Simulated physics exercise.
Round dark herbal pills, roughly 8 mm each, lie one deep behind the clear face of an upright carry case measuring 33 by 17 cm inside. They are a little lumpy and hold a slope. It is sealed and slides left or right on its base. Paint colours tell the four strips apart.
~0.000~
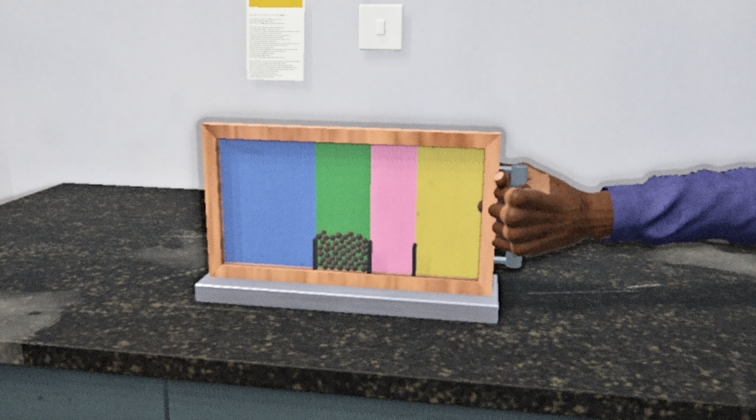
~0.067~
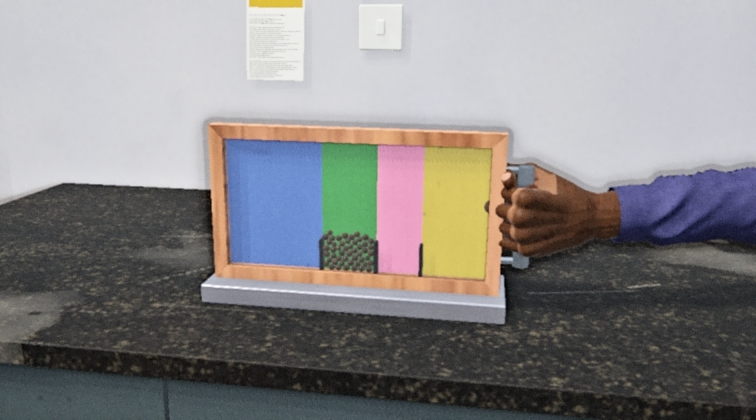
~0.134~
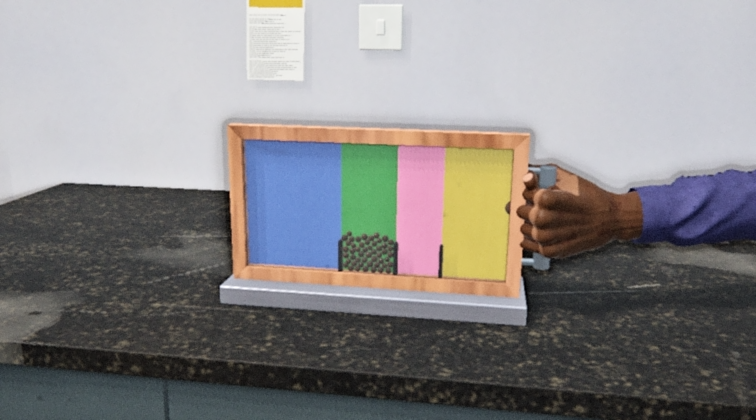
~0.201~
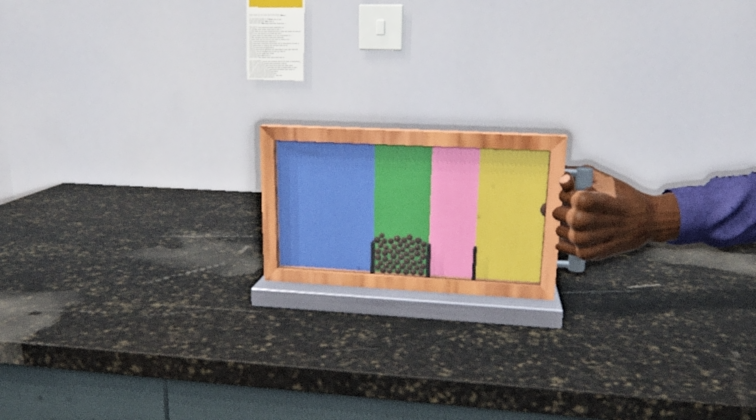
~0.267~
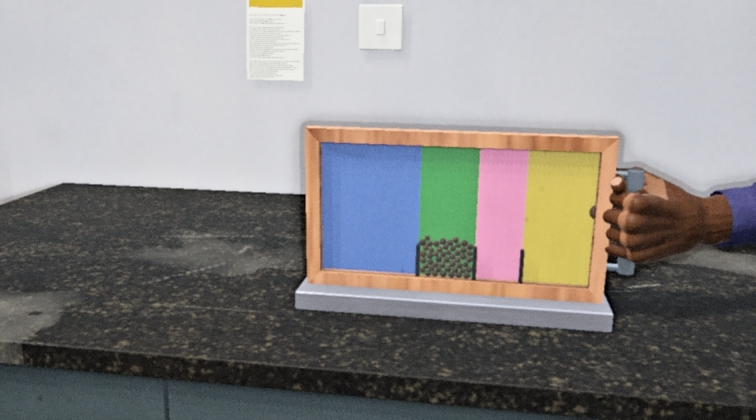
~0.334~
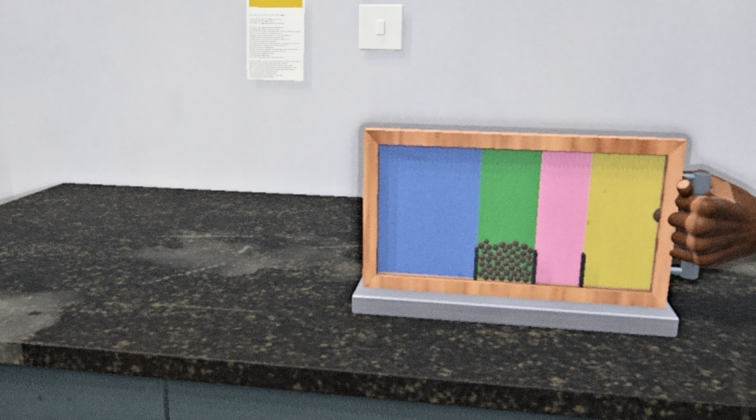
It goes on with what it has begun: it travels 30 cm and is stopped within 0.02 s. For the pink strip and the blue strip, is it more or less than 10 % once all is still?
Pink strip more, blue strip less than 10 %.
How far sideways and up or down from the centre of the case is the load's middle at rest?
About 1 cm right and 6 cm below.
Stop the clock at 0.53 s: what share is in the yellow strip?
Roughly 0 per cent.
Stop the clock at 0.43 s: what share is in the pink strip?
Roughly 0 per cent.
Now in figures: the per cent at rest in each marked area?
Pink strip: 20; blue strip: 0; green strip: 80; yellow strip: 0.
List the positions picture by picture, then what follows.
In the first frame, at its start; about 50 pills; pills centred (342, 252); top one (351, 234); pink (394, 161), blue (267, 155), green (343, 159), yellow (451, 163).
In the second frame, 1 cm to the right; pills centred (349, 252); top one (357, 234).
In the third frame, 3 cm to the right; pills centred (368, 253); top one (377, 235); wall ends (441, 247), (396, 244), (341, 241).
In the fourth frame, 7 cm to the right; pills centred (400, 255); top one (410, 237).
In the fifth frame, 13 cm to the right; pills centred (446, 258); top one (456, 240).
In the sixth frame, 20 cm to the right; pills centred (505, 262); top one (516, 243); pink (566, 168), blue (430, 162), green (511, 165), yellow (627, 170).
After 0.43 s, it is 30 cm to the right; the pills' middle is in line with and 6 cm below the centre; green 100 %.
After 0.53 s, it is 30 cm to the right; the pills' middle is in line with and 5 cm below the centre; pink 15 %, green 85 %.
After 0.68 s, it is 30 cm to the right; the pills' middle is 1 cm right of and 6 cm below the centre; pink 20 %, green 80 %.
All still by 1.1 s, it is 30 cm to the right; pink 20 %, blue 0 %, green 80 %, yellow 0 %.
